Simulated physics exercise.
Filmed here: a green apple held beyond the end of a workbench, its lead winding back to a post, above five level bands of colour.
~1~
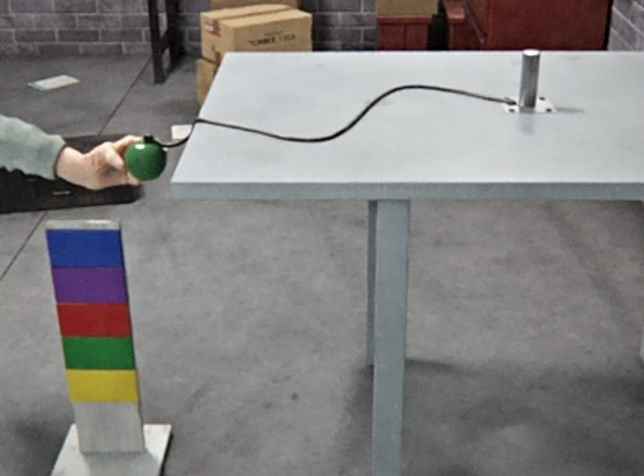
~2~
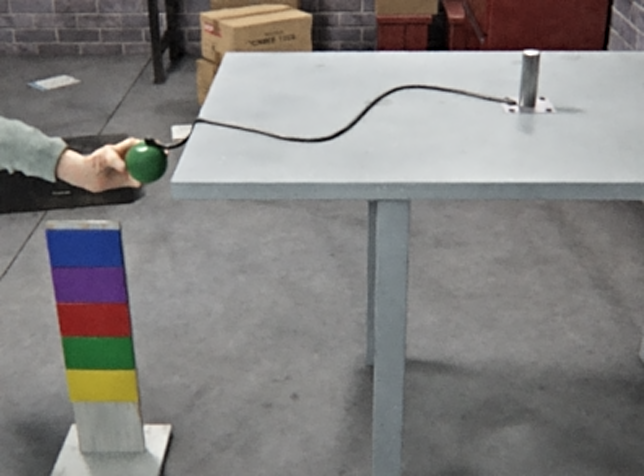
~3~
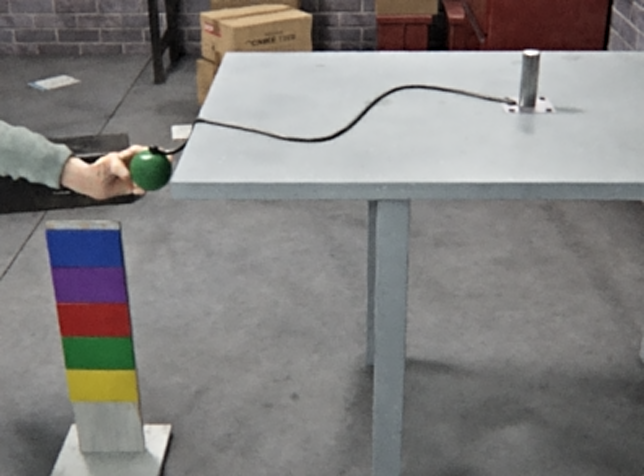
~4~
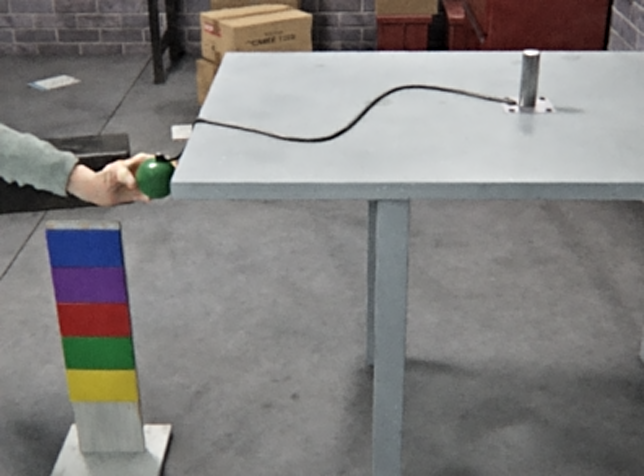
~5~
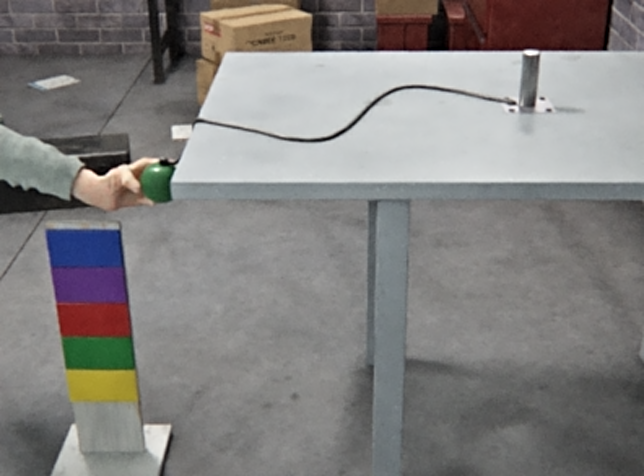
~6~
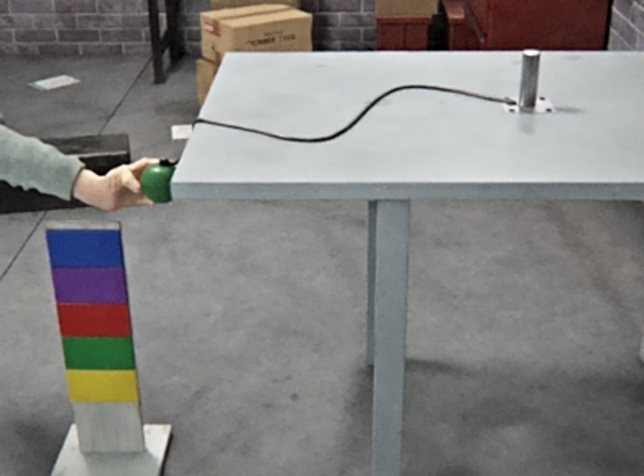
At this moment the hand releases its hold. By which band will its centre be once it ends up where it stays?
By the red band.
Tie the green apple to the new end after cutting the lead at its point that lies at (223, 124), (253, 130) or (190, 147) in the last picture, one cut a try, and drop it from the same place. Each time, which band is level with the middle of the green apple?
First try: Blue; second try: No band; third try: Purple.
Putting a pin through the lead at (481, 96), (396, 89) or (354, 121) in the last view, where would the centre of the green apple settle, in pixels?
(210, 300), (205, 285), (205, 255).
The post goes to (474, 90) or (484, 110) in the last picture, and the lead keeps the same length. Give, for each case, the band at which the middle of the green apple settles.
Answer, in order: Green, green.
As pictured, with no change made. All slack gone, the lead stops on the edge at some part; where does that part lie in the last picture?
Go for the one at (318, 140).
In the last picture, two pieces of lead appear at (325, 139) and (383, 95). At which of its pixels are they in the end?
Near (206, 112) and (352, 108).
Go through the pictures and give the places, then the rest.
The first frame shows green apple (145, 160); blue (84, 250); purple (89, 286); red (93, 321); green (98, 354); yellow (102, 387).
The second frame shows green apple (147, 162); lead through (475, 95) (397, 89) (360, 115) (311, 141) (230, 126).
The third frame shows green apple (151, 170).
The fourth frame shows green apple (157, 178); lead through (475, 95) (397, 89) (360, 115) (311, 141) (230, 126).
The fifth frame shows green apple (162, 182).
The sixth frame shows green apple (162, 182); lead through (475, 95) (397, 89) (360, 115) (311, 141) (230, 126).
Soon after, apple near (195, 307); level with red.
Then, apple near (225, 302); level with red.
At rest, apple near (212, 310); level with red. The red one.
